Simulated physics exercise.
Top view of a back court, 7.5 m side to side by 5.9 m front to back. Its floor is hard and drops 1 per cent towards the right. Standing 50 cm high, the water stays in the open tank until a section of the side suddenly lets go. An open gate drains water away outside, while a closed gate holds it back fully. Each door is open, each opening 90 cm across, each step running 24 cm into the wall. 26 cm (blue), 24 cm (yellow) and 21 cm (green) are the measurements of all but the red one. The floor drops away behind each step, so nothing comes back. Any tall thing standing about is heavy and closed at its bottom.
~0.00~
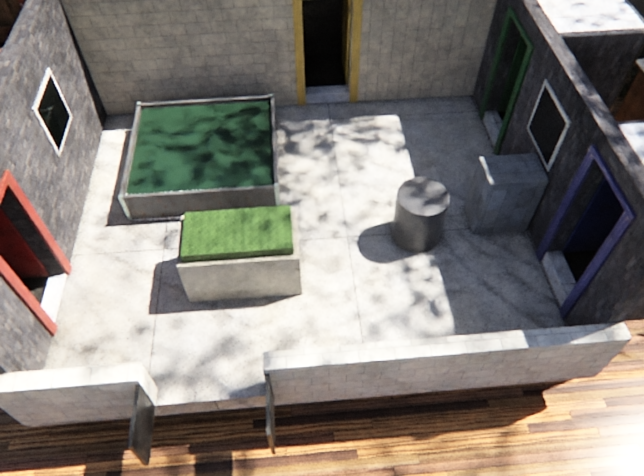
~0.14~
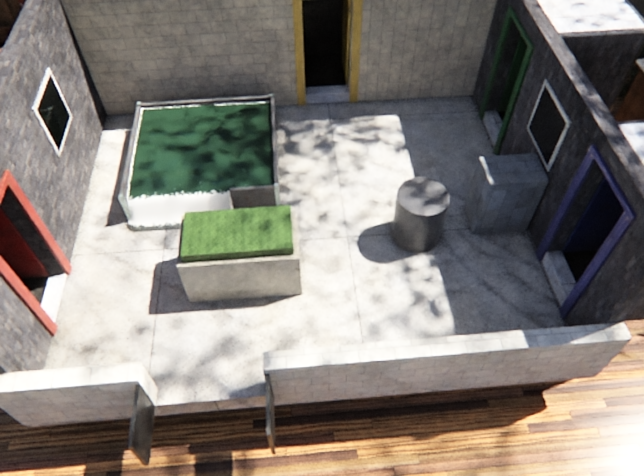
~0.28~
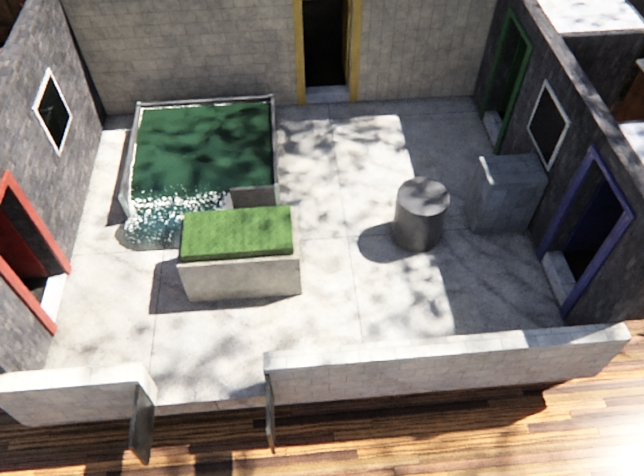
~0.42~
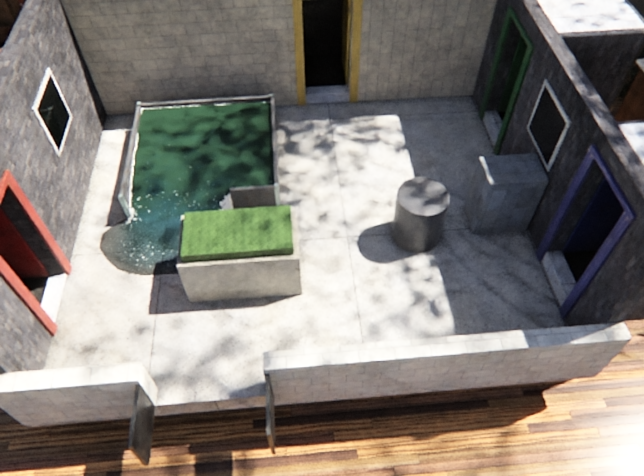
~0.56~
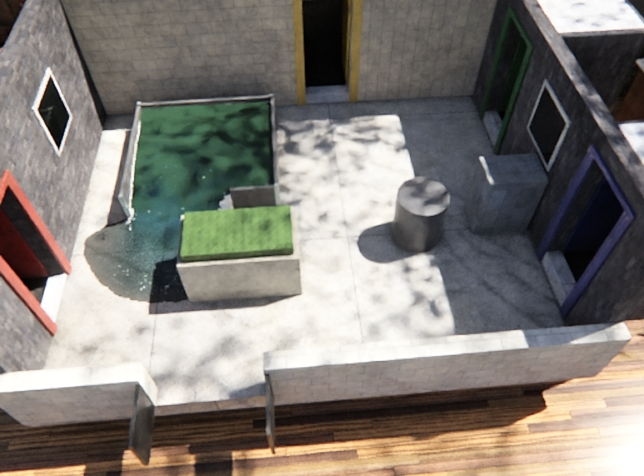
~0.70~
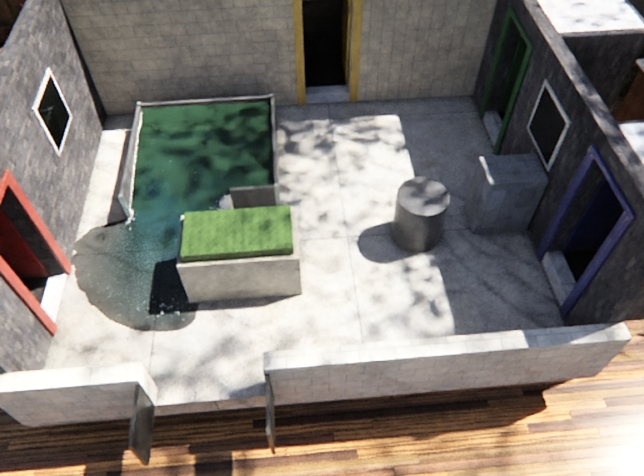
Walled back court with coloured doorways, green water pouring from the front of an open tank and spreading across the pale floor.
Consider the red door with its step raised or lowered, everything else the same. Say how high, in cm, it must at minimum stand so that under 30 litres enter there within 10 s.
It must stand at least about 17 cm high.
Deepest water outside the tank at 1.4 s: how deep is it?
36 cm.
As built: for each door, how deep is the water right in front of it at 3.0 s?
Centimetres: Blue = 0, red = 21, yellow = 0, green = 0.
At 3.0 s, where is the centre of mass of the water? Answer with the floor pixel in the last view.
Centre of mass: About (192, 224) px.
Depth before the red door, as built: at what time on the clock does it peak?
I'd say near 3.0 seconds.
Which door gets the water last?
Coming last is the yellow one.
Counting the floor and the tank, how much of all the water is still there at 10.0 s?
Roughly 74 percent of the water remains.
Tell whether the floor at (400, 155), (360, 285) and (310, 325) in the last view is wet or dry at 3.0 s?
1: Awash; 2: Unwetted; 3: Unwetted.
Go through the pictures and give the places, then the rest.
Still water, 50 cm deep, in the open tank at (204, 146); the red door at (32, 262) is dry, in the first picture.
The front is at a hidden place, 0.3 m from the gap at a hidden place; 0.3 m2 of floor is wet, 50 cm left at the back, in the second picture.
The front is at a hidden place, 0.7 m from the gap at a hidden place; 1.2 m2 of floor is wet, 50 cm left at the back, in the third picture.
Water pours out at a hidden place and has run 1.1 m, to (138, 270); about 9 cm deep outside, 50 cm at the back, in the fourth picture.
The gap is at a hidden place, the front 1.6 m out at (154, 298); the back of the open tank holds 50 cm, in the fifth picture.
The front is at (150, 326), 2.1 m from the gap at a hidden place; 3.8 m2 of floor is wet, 50 cm left at the back; the red door at (32, 262), 2.3 m from the gap, is still 0.5 m from the nearest water, in the sixth picture.
After 1.4 s water covers 25 % of the floor, deepest (36 cm) near (208, 247); 8 cm at the red door, 0 litres in over its 7 cm step.
After 3.0 s water covers 40 % of the floor, deepest (30 cm) near (44, 372); 21 cm at the red door, 65 litres in over its 7 cm step.
After 10.0 s water covers 90 % of the floor, deepest (11 cm) near (573, 354); 7 cm at the red door, 230 litres in over its 7 cm step.
At the red door as built, the water arrived by 1.0 s and peaked near 21 cm at 3.0 s.
With a step of 14 cm, 66 litres would have come in within the 10 s; with 19 cm, 18 litres. So under 30 litres takes about 17 cm.
